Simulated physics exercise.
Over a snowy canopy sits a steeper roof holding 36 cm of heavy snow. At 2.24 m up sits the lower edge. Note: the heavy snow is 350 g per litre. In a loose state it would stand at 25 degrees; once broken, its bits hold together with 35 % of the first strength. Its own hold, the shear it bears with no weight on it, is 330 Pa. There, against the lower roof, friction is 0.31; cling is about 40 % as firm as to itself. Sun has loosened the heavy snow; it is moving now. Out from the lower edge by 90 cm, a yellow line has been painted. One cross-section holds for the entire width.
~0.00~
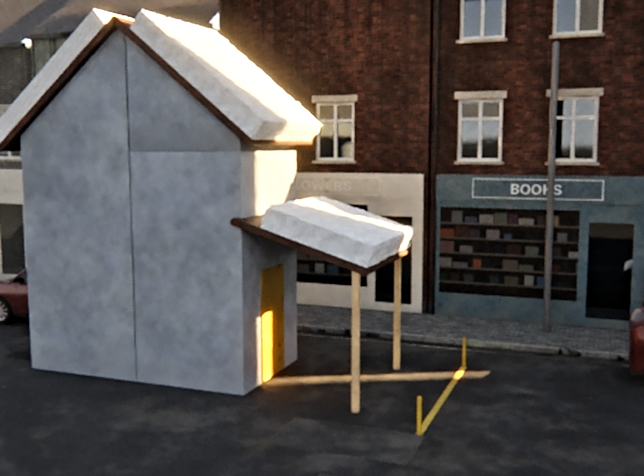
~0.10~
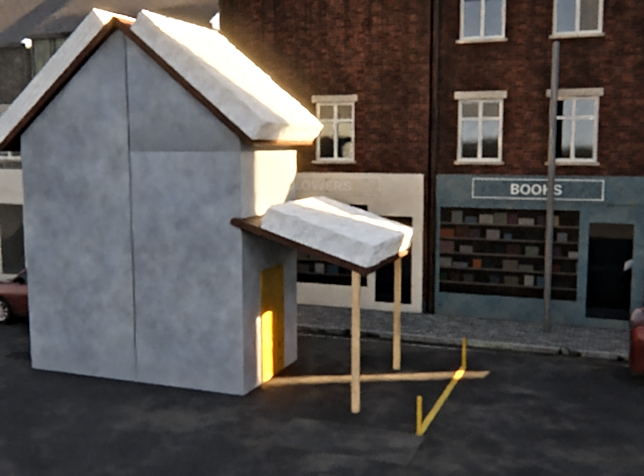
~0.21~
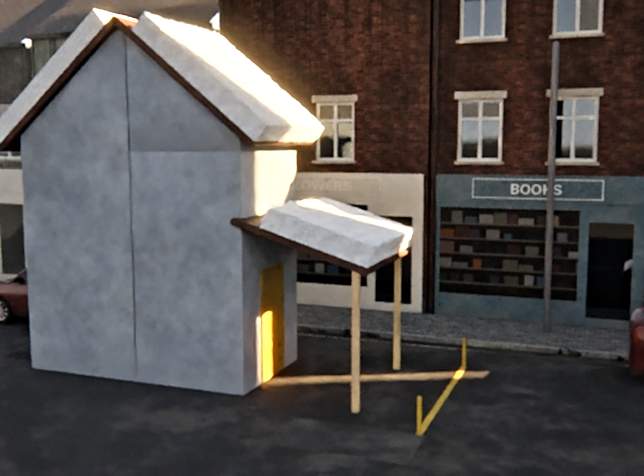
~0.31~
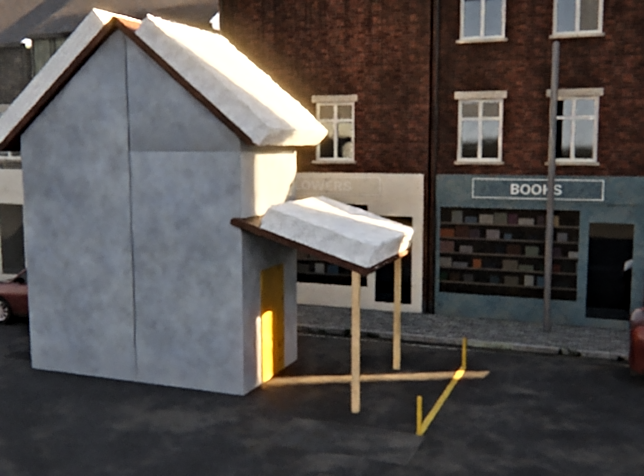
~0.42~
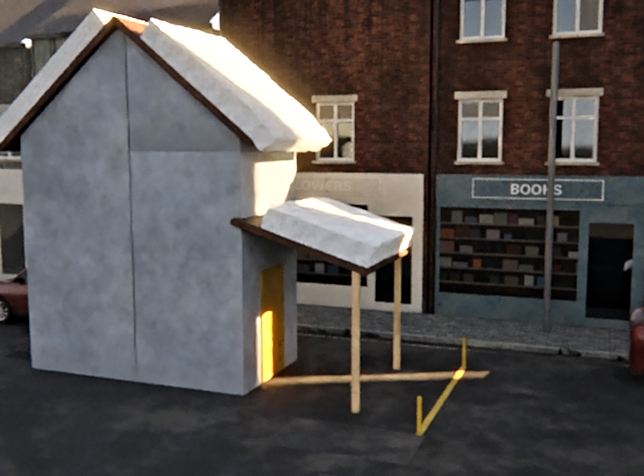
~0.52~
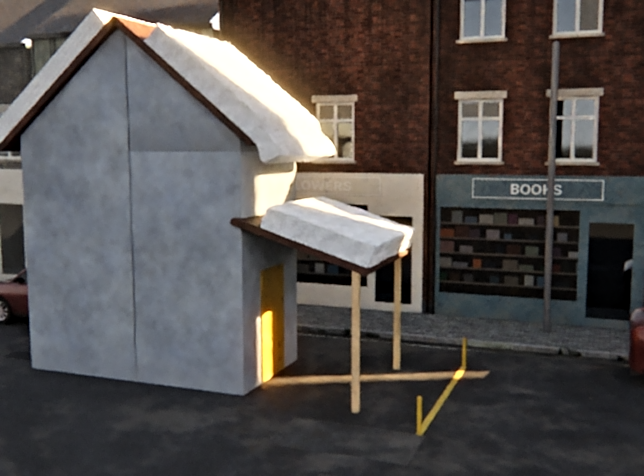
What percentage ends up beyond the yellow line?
About 64 %.
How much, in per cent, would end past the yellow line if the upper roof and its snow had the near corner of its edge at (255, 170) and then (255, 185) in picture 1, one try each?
In that order: 65 %, 60 %.
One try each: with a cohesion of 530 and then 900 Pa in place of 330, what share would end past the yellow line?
In that order: 65 %, 55 %.
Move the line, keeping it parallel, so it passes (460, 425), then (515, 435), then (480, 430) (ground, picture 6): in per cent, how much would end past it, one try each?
55 %, 40 %, 50 %.
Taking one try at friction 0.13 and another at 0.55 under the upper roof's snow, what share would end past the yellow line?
Try 1: 65 %; try 2: 65 %.
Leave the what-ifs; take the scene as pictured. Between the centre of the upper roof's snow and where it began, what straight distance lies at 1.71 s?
It has shifted some 3.4 m.
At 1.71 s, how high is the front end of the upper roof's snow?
2.2 m or thereabouts.
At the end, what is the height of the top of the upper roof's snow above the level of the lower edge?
Looks like around 0.8 m above that edge.
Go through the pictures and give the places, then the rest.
The first frame shows foremost bit of the heavy snow at (253, 116).
The second frame shows foremost bit of the heavy snow at (254, 116), its middle shifted 1.6 cm.
The third frame shows foremost bit of the heavy snow at (256, 132), its middle shifted 6.0 cm, 2 % of it past the upper edge, in one piece.
The fourth frame shows foremost bit of the heavy snow at (260, 117), its middle shifted 13 cm, 5 % of it past the upper edge, in one piece.
The fifth frame shows foremost bit of the heavy snow at (265, 132), its middle shifted 24 cm, 9 % of it past the upper edge, cracking.
The sixth frame shows foremost bit of the heavy snow at (272, 144), its middle shifted 37 cm, 13 % of it past the upper edge, cracking.
After 1.07 s, none is below the lower edge and 0 % is past the line.
After 1.71 s, 11 % is below the lower edge and 0 % is past the line.
After 2.36 s, 70 % is below the lower edge and 64 % is past the line.
After 3.00 s, 75 % is below the lower edge and 64 % is past the line.
After 3.80 s, 76 % is below the lower edge and 64 % is past the line.
